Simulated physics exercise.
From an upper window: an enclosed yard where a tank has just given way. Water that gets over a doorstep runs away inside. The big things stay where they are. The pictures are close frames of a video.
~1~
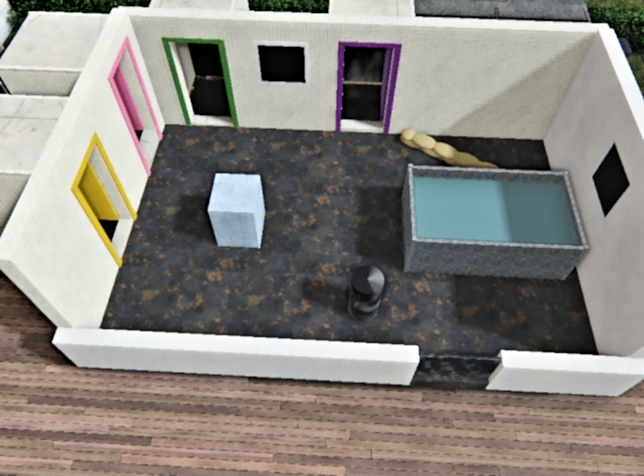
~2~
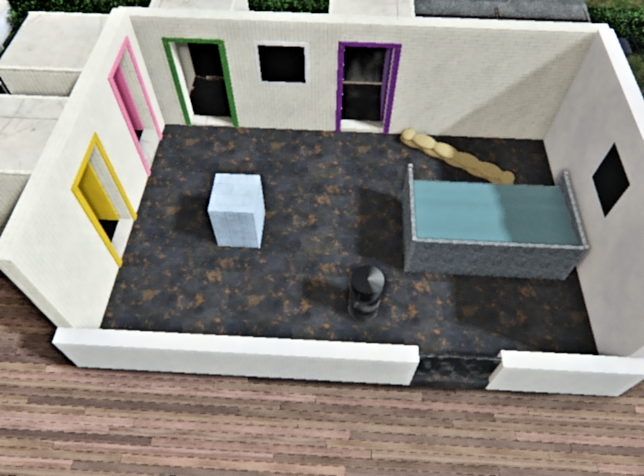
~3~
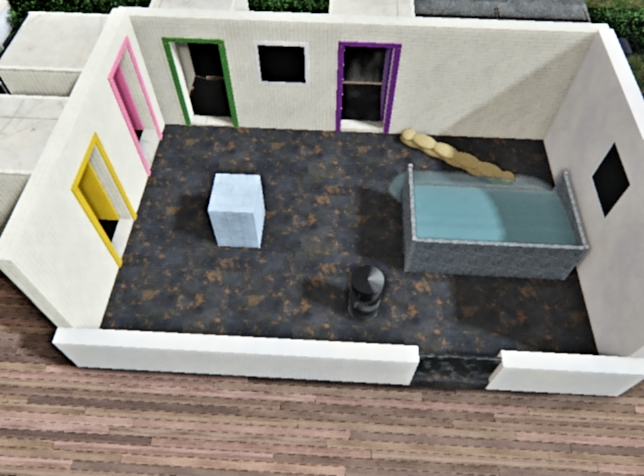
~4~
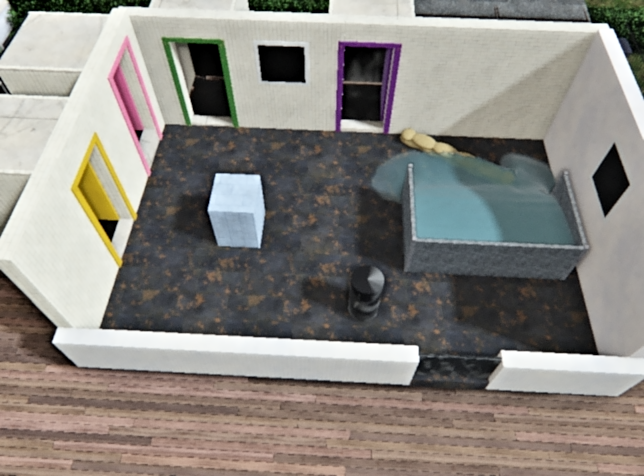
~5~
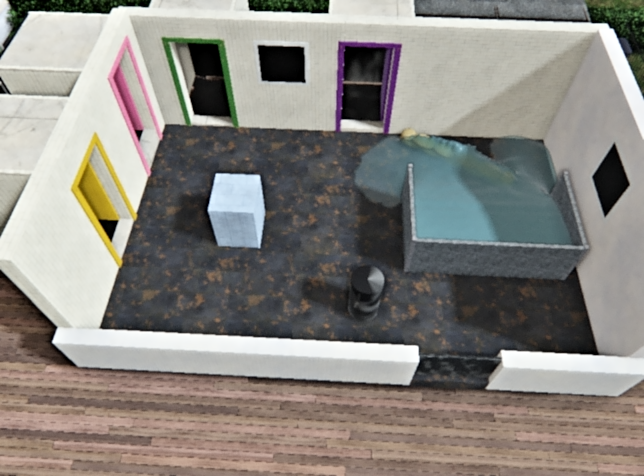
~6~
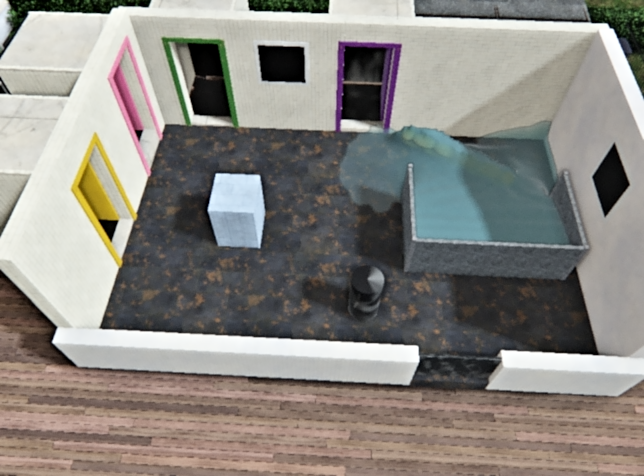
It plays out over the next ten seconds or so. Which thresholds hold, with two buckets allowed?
One by one: The green door lets in a lot; the yellow door lets in a lot; the purple door lets in a lot; the pink door admits no more than that.
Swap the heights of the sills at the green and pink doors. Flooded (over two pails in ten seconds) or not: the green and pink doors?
Then: The green door stays under; the pink door passes that mark.
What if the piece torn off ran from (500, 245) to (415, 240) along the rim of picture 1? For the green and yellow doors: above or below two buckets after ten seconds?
Green door is over; yellow door lets more in.
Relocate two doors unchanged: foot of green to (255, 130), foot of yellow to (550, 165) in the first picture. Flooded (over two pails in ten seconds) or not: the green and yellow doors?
My reading: The green door lets more in, the yellow door passes that mark.
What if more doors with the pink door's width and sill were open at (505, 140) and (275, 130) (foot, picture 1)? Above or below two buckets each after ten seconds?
In turn: Goes over, is under.
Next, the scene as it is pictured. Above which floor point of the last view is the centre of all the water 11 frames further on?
Close to (437, 177).
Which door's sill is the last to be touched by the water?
I say the yellow-painted one.
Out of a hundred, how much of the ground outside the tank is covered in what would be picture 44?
About 80 per cent.
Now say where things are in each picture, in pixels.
The first frame shows still water in the tank at (492, 208).
In the second frame, water pours out on the tank's far side and has run to a hidden place.
In the third frame, the front is at a hidden place, out from the gap on the tank's far side.
In the fourth frame, the front is at (381, 170), out from the gap on the tank's far side.
In the fifth frame, water pours out on the tank's far side and has run to (367, 157).
In the sixth frame, water pours out on the tank's far side and has run to (364, 133).
A moment on, water covers 25 % of the floor; the green door not reached, the yellow door not reached, the purple door over two buckets in, the pink door not reached.
Next, water covers 35 % of the floor; the green door wet at the sill, nothing in, the yellow door not reached, the purple door far over two buckets in, the pink door wet at the sill, nothing in.
Then, water covers 60 % of the floor; the green door under two buckets in, the yellow door wet at the sill, nothing in, the purple door far over two buckets in, the pink door wet at the sill, nothing in.
Later, water covers 80 % of the floor; the green door over two buckets in, the yellow door over two buckets in, the purple door far over two buckets in, the pink door wet at the sill, nothing in.
In the end, water covers 95 % of the floor; the green door far over two buckets in, the yellow door over two buckets in, the purple door far over two buckets in, the pink door wet at the sill, nothing in.
